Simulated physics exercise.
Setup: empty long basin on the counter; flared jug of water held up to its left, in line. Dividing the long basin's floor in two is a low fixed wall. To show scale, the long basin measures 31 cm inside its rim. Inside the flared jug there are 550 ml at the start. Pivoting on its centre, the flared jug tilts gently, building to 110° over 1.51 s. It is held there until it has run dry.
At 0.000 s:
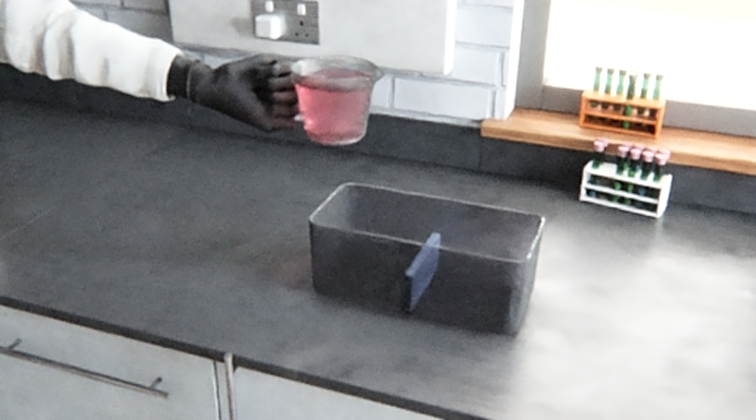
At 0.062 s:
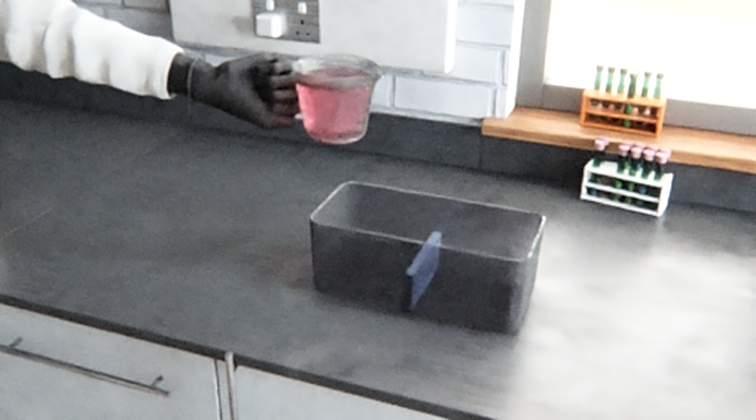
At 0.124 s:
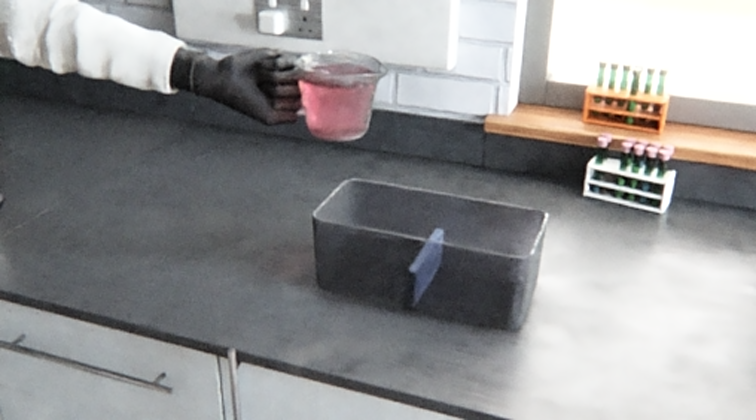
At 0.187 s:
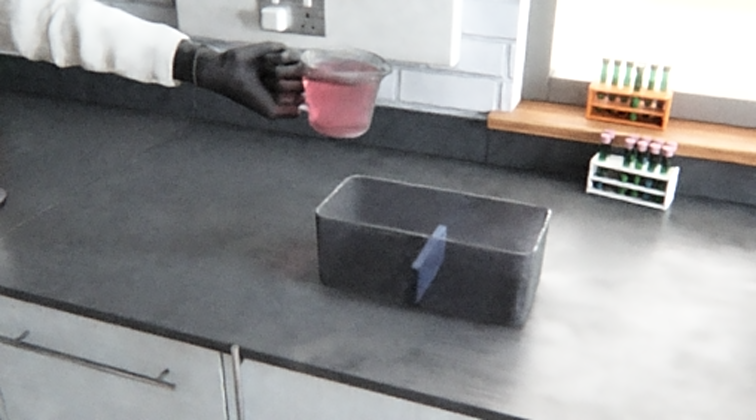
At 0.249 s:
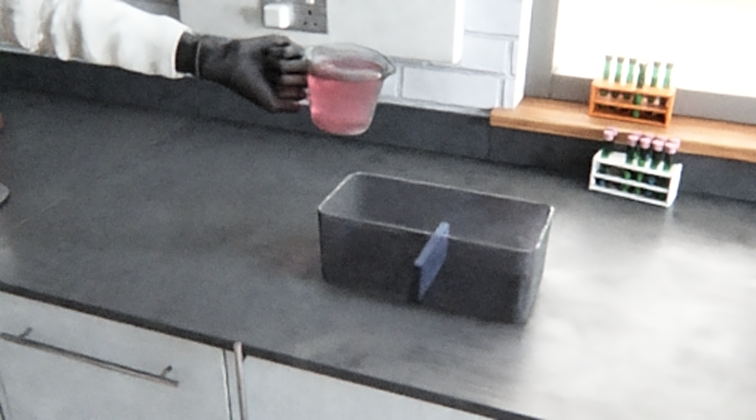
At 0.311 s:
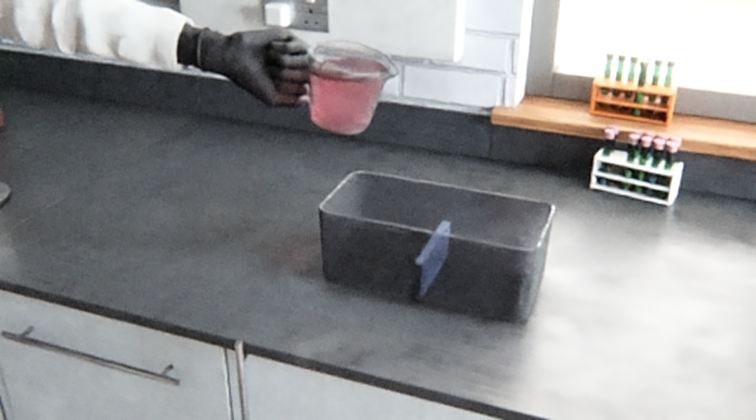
A flared glass jug of pink liquid, held by a black-gloved hand in a white sleeve at upper left, starts almost level and gently tilts clockwise. Below and to its right, an empty dark see-through basin with a blue divider sits on a dark kitchen counter viewed from above, near racks of small tubes by a bright window. The view drifts very slightly throughout.
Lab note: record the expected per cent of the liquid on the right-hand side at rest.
Expected right-hand share: 51 per cent.
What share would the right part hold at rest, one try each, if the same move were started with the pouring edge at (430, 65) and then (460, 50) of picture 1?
I'd say 95 percent on the first go, 90 percent on the next.
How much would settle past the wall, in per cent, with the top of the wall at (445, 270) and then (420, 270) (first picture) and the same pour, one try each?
Result: 10 per cent, then 60 per cent.
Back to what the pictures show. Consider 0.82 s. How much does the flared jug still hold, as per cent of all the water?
About 66 percent.
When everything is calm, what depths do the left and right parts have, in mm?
Left part about 14 mm deep, right part about 14 mm deep.
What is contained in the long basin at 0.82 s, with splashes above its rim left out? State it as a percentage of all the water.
Near 12 in a hundred.
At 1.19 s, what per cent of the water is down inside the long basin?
78 %, more or less.
Then, 0.82 s in, the tilt is 63° and 67 per cent is still to pour, 2 is left of the wall and 10 right of it.
Then, 1.19 s in, the tilt is 99° and 10 per cent is still to pour, 28 is left of the wall and 50 right of it.
Then, 1.59 s in, the tilt is 110° and 0 per cent is still to pour, 48 is left of the wall and 50 right of it.
Then, 2.01 s in, the tilt is 110° and 0 per cent is still to pour, 48 is left of the wall and 51 right of it.
Finally, 48 per cent lies left of the wall, 51 right of it and 1 outside.
